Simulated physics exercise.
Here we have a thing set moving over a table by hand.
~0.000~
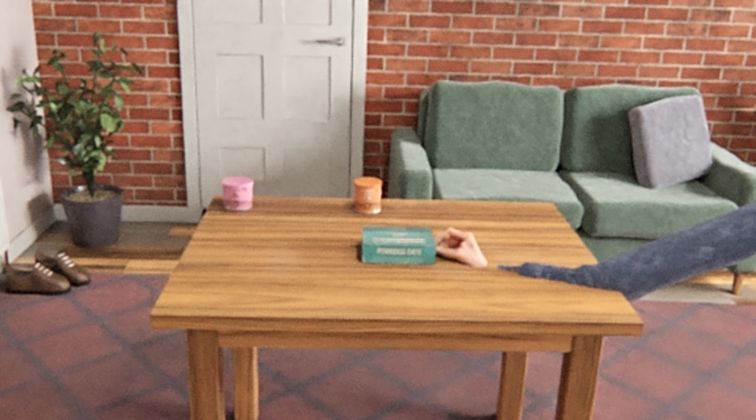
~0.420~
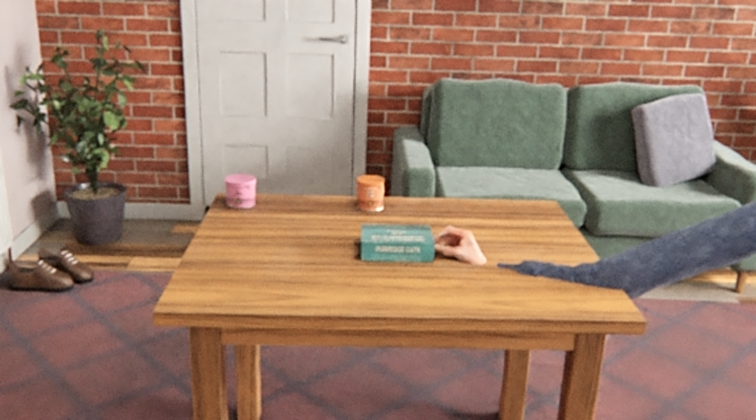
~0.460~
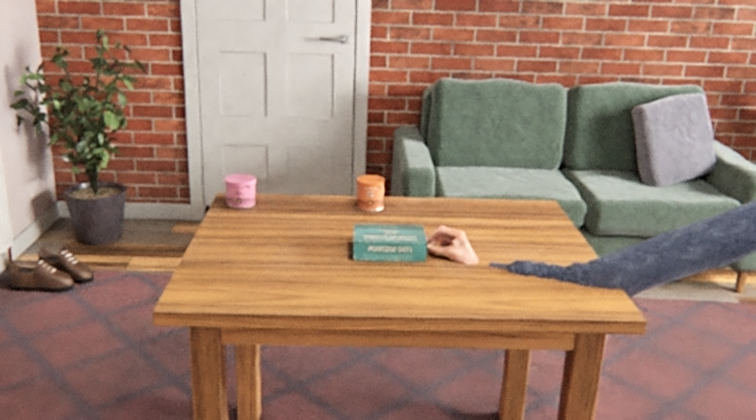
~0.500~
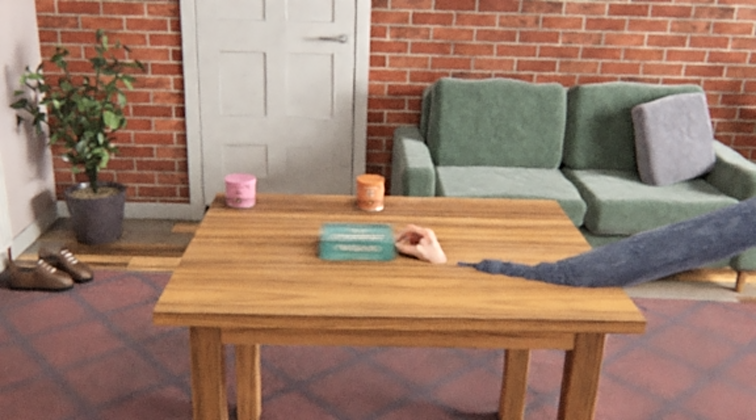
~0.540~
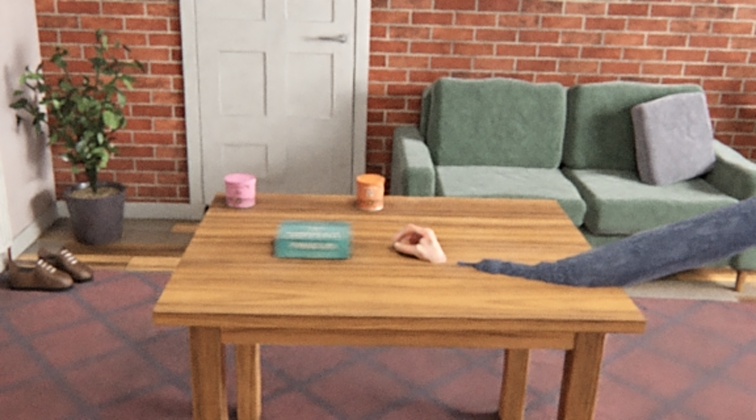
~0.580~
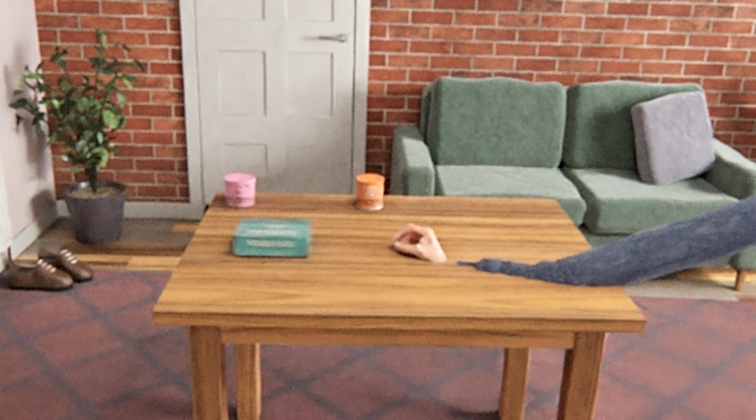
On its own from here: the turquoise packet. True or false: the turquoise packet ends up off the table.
True.
After 0.88 s, turquoise packet now off the table.
After 1.08 s, things are still on the move.
By the end (1.3 s), off the table, turquoise packet.
